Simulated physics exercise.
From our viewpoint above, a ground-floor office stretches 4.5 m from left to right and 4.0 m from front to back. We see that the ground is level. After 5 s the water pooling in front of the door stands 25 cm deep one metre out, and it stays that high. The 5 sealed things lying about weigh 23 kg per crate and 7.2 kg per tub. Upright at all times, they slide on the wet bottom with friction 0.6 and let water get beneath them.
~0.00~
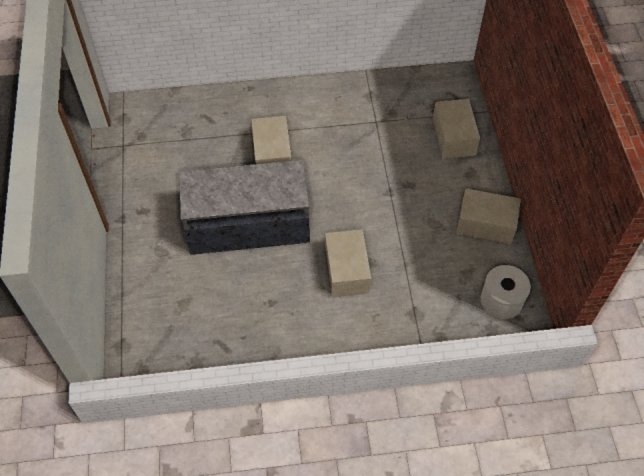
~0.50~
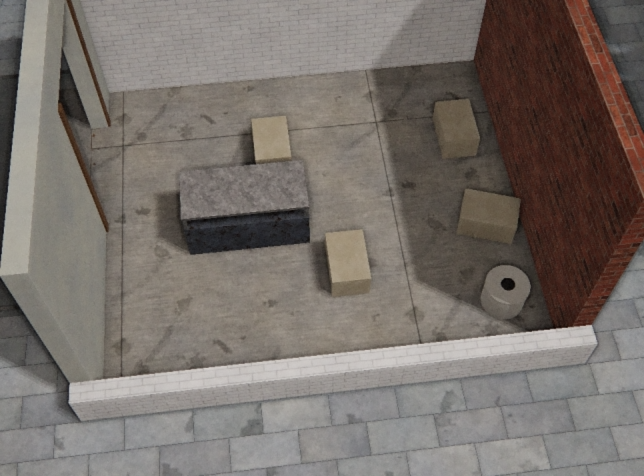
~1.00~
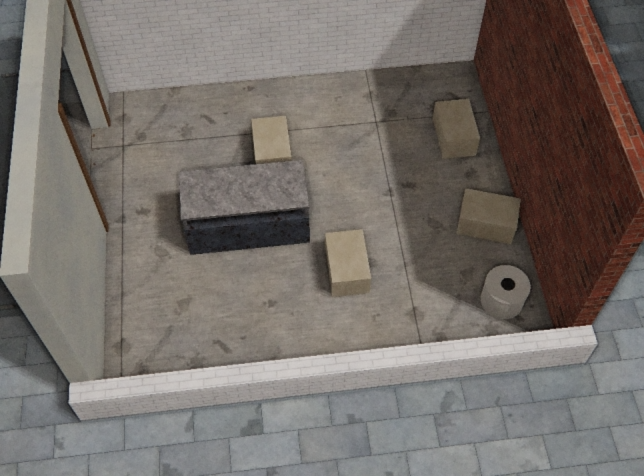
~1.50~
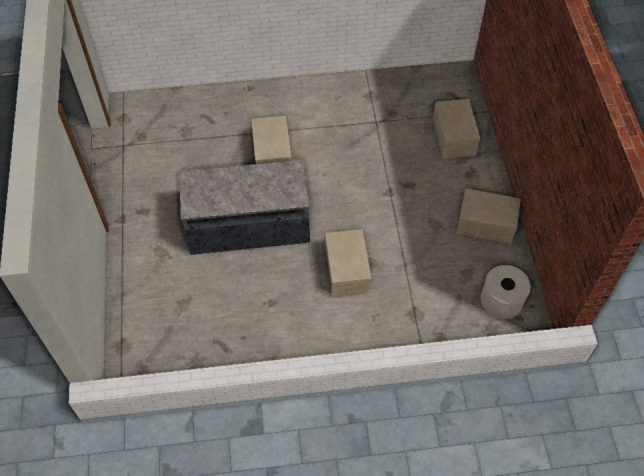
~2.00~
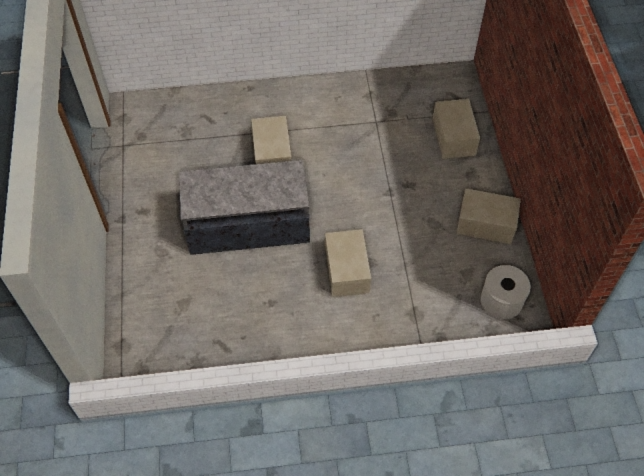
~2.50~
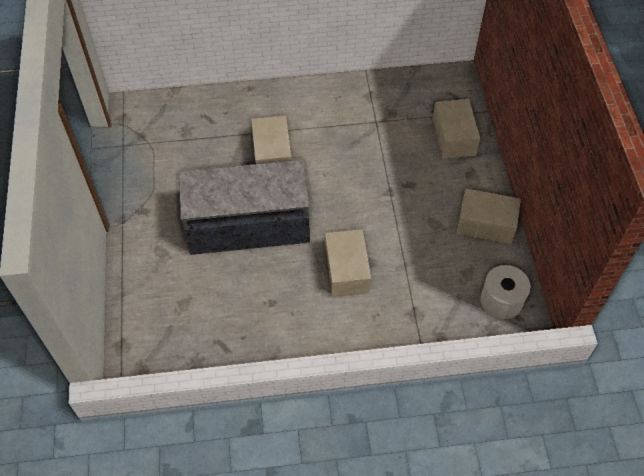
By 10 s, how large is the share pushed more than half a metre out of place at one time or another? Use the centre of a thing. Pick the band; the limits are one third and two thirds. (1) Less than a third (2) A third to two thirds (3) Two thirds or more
A third to two thirds (2).
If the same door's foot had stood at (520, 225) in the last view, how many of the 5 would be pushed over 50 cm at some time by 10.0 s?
In that case the number is 4.
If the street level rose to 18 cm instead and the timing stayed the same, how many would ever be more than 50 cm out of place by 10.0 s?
Count: 1.
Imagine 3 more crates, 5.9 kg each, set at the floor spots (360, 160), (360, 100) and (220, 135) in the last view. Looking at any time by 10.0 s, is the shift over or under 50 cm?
In turn: Beyond the mark, beyond the mark, beyond the mark.
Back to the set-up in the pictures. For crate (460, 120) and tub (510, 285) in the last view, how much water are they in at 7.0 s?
Close to 6 and 0 centimetres.
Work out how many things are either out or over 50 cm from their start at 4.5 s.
The number comes to 0.
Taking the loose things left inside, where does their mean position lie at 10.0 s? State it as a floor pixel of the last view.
Mean floor pixel: About (462, 242).
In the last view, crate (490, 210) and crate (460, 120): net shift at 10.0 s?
They sit 100 cm and 100 cm away, in the order given.
After 3.5 s 0 of 5 are over 50 cm from their spots; 0 afloat.
After 4.5 s 0 of 5 are over 50 cm from their spots; 0 afloat.
After 7.0 s 1 of 5 are over 50 cm from their spots; 0 afloat.
After 10.0 s 3 of 5 are over 50 cm from their spots, and 3 have been at some point; 4 afloat.
